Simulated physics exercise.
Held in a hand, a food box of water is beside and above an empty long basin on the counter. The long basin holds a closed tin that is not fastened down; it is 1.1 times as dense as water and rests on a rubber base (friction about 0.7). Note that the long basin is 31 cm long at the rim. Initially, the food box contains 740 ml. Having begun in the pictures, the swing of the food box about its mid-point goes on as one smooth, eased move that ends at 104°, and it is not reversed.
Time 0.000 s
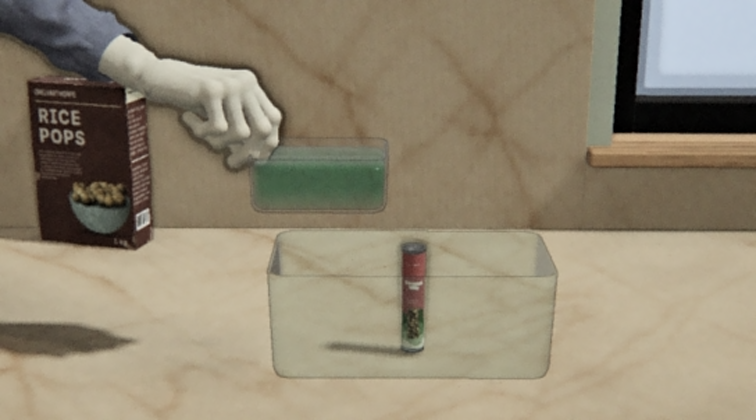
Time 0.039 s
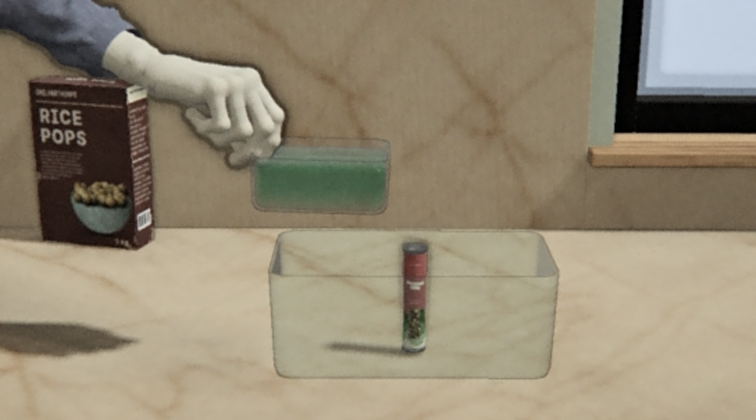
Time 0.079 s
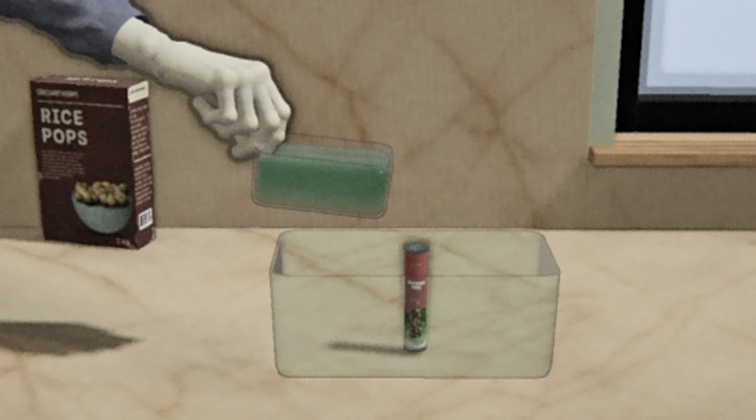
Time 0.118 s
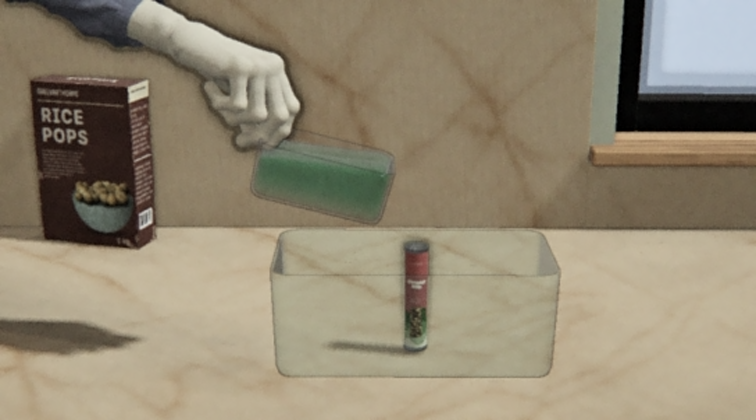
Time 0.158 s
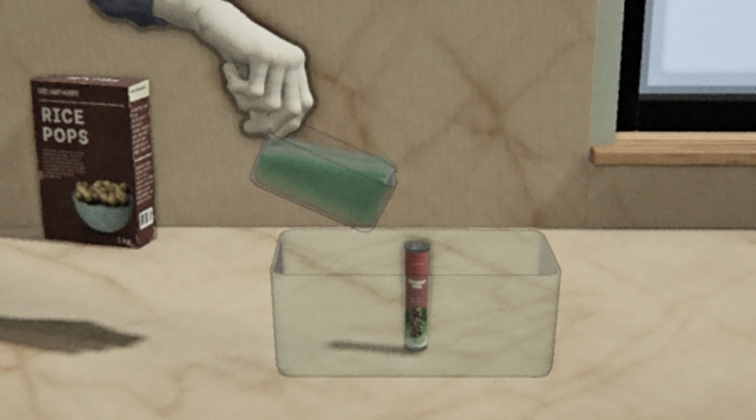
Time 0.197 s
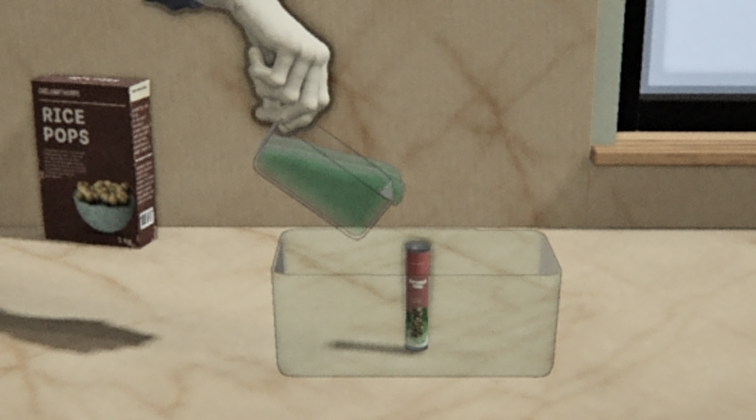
At the start, a pale hand holds a clear box of green liquid level above an empty, see-through basin with a red tin standing inside, near a Rice Pops carton. The hand then swings over rightward as the box tilts, its right end dipping steadily lower, until green liquid bulges past that lowered end's edge.
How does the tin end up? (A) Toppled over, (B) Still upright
(A) Toppled over.
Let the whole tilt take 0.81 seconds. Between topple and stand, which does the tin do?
The tin keeps standing.
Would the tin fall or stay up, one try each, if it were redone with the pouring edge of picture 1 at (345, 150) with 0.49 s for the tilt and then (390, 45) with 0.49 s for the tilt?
Run one: It tumbles. Run two: It does not tip.
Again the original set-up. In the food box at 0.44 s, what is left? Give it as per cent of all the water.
Remaining: Near 10 % of the total.
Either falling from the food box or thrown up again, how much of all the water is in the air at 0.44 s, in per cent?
16 %.
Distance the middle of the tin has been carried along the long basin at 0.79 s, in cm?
2 cm, roughly.
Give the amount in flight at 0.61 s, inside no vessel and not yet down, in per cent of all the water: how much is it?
Airborne fraction: Approx. 2 %.
Then, 0.44 s in, the tilt is 101° and 10 per cent is still to pour; the tin stands where it began.
Then, 0.61 s in, the tilt is 104° and 2 per cent is still to pour; the tin leans 8°.
Then, 0.79 s in, the tilt is 104° and 0 per cent is still to pour; the tin leans 19°.
Then, 0.99 s in, the tilt is 104° and 0 per cent is still to pour; the tin lies on its side.
Finally, the tin lies on its side.
